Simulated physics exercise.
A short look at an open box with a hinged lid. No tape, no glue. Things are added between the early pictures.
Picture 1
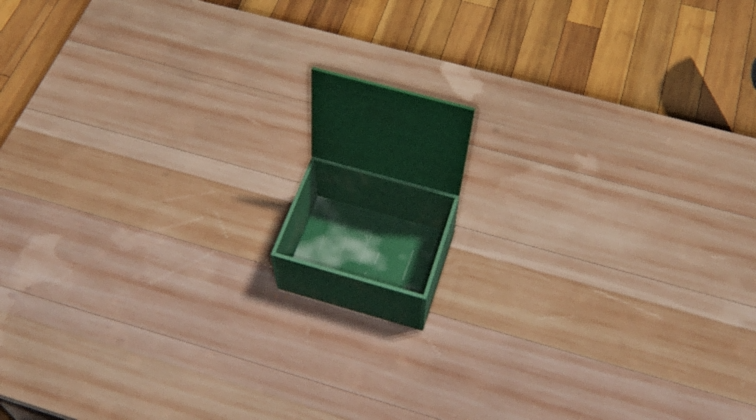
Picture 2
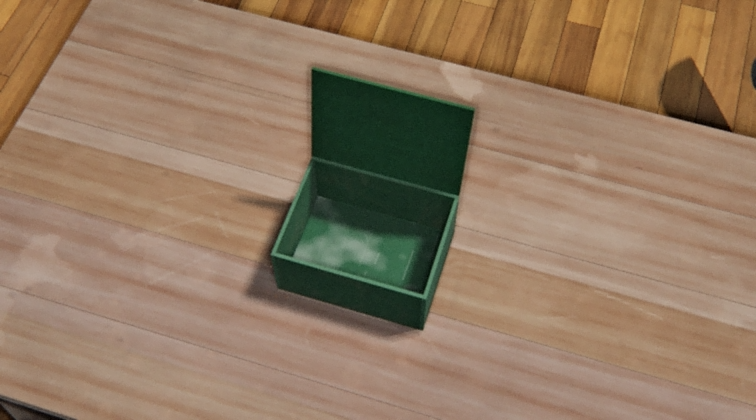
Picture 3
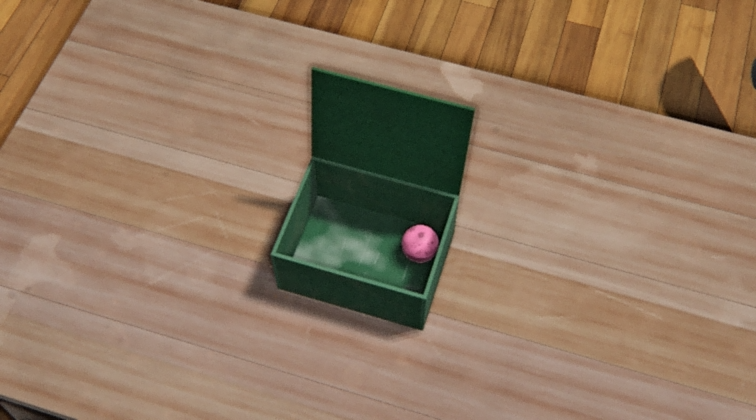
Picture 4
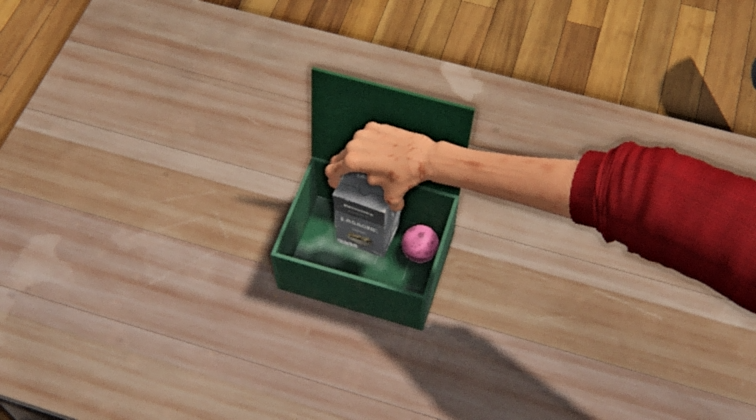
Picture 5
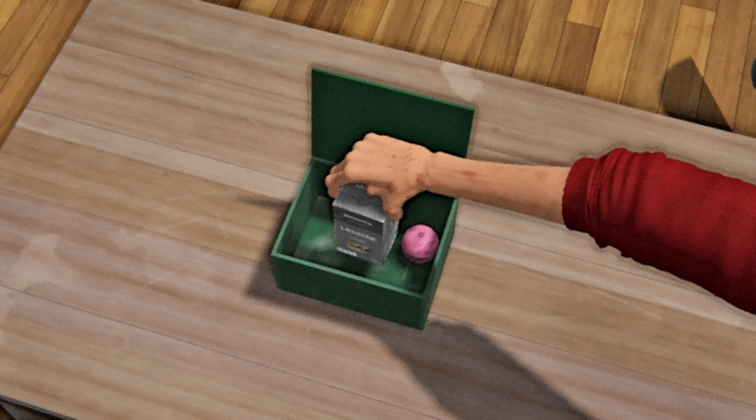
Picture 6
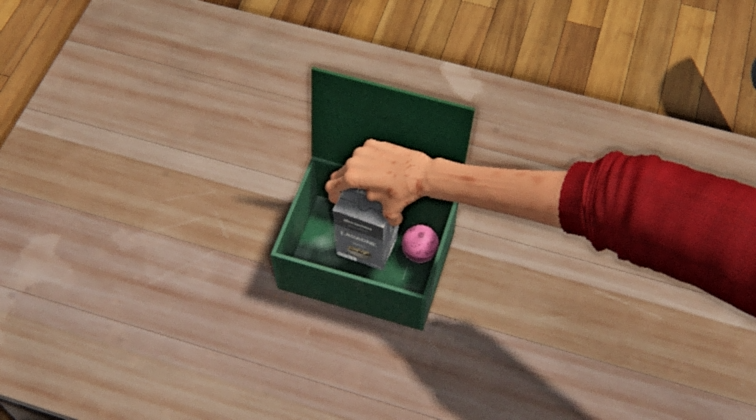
To begin with, an open green box with a hinged lid sits empty on a wooden table. A pink ball then appears inside at the right. Next, a hand and red-sleeved arm reach in from the right, holding a grey carton and lowering it slightly inside the box beside the ball.
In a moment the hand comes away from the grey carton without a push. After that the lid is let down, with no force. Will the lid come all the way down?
Here the lid will not close.
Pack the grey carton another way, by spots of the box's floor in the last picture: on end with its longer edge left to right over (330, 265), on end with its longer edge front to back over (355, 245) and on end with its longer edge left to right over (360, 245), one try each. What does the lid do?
First try: It stays ajar; second try: It stays ajar; third try: It will not close.
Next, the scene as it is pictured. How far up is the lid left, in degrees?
Some 25° above the rim.
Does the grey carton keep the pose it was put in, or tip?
The grey carton stays as placed.
Then, 0.90 s after the last picture, lid starting down; grey carton slid about its own width near (367, 244).
Then, 1.50 s after the last picture, lid 65° above the rim; grey carton slid about its own width near (367, 244).
Then, 1.80 s after the last picture, lid 40° above the rim; grey carton slid about its own width near (367, 244).
At rest, lid 23° above the rim; moved from the start, grey carton; pink ball in place. Seen from the same camera at the end, grey carton near (367, 244).
